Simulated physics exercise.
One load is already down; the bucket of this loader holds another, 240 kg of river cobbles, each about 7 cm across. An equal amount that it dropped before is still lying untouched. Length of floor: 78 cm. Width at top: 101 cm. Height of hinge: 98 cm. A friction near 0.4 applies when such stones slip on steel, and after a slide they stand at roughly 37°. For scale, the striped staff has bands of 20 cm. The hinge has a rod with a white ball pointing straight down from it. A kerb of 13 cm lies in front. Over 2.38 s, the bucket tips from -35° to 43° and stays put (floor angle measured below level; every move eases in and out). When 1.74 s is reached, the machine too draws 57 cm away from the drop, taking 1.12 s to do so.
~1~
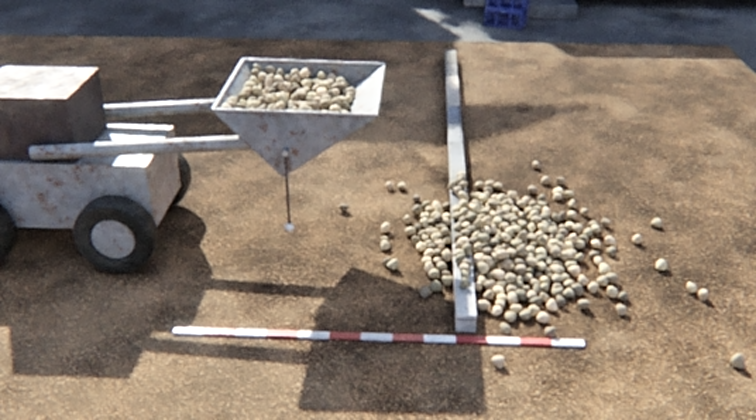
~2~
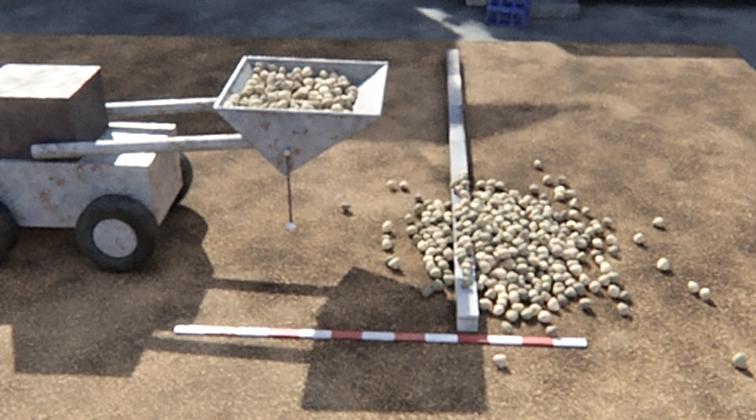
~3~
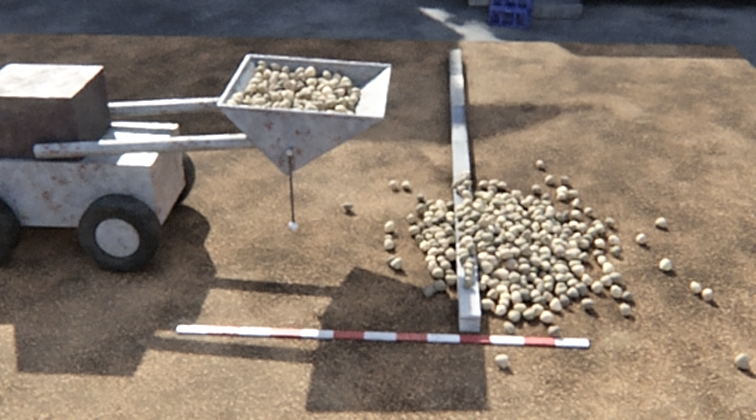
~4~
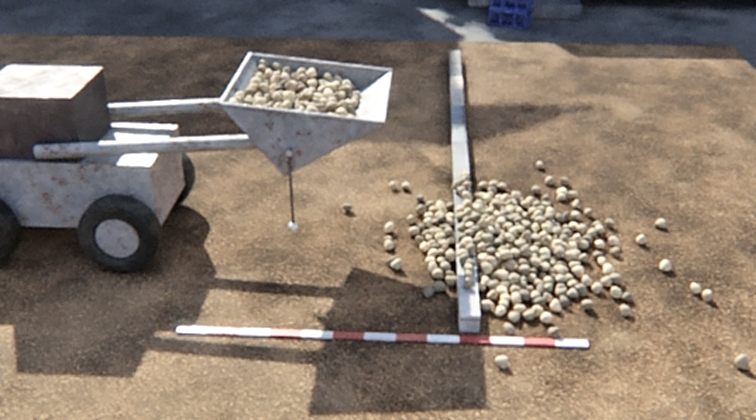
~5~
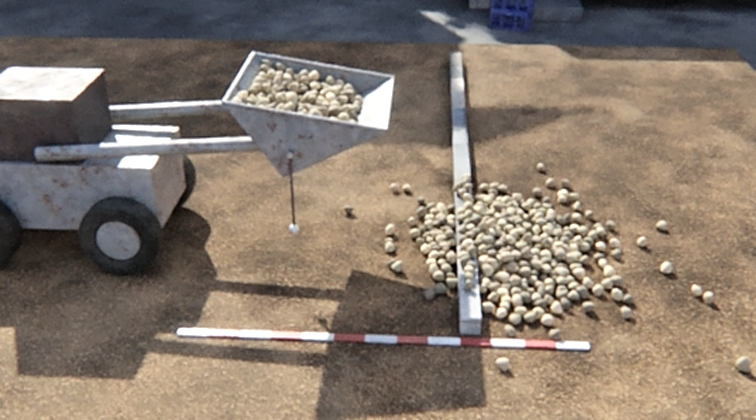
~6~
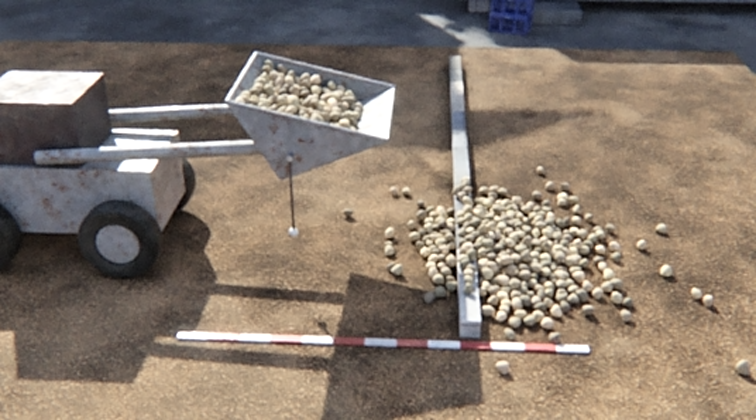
Grey loader bucket full of pale stones slowly tilting forward to the right, beside a still heap of stones straddling a kerb.
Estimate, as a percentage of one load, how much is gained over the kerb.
Some 0 per cent is added.
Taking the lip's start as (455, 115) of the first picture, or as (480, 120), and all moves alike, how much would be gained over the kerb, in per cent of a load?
Near 15 in a hundred, then near 45 in a hundred.
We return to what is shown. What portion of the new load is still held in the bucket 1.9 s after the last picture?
It keeps some 0 percent of its load.
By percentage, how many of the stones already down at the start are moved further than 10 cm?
Roughly 0 percent.
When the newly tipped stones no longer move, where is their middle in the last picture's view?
They come to rest centred about (384, 240).
Then, 1.2 s after the last picture the floor is at 31°; in per cent of one load, 92 in the bucket, 28 on this side of the kerb, 80 over the kerb; the foremost stones are at (665, 269).
Then, 1.9 s after the last picture the floor is at 43°; in per cent of one load, 0 in the bucket, 119 on this side of the kerb, 81 over the kerb; the foremost stones are at (665, 269).
Then, 2.7 s after the last picture the floor is at 43°; in per cent of one load, 0 in the bucket, 119 on this side of the kerb, 81 over the kerb; the foremost stones are at (665, 269).
Then, 5.1 s after the last picture the floor is at 43°; in per cent of one load, 0 in the bucket, 119 on this side of the kerb, 81 over the kerb; the foremost stones are at (665, 269). Net gain over the kerb, 0.
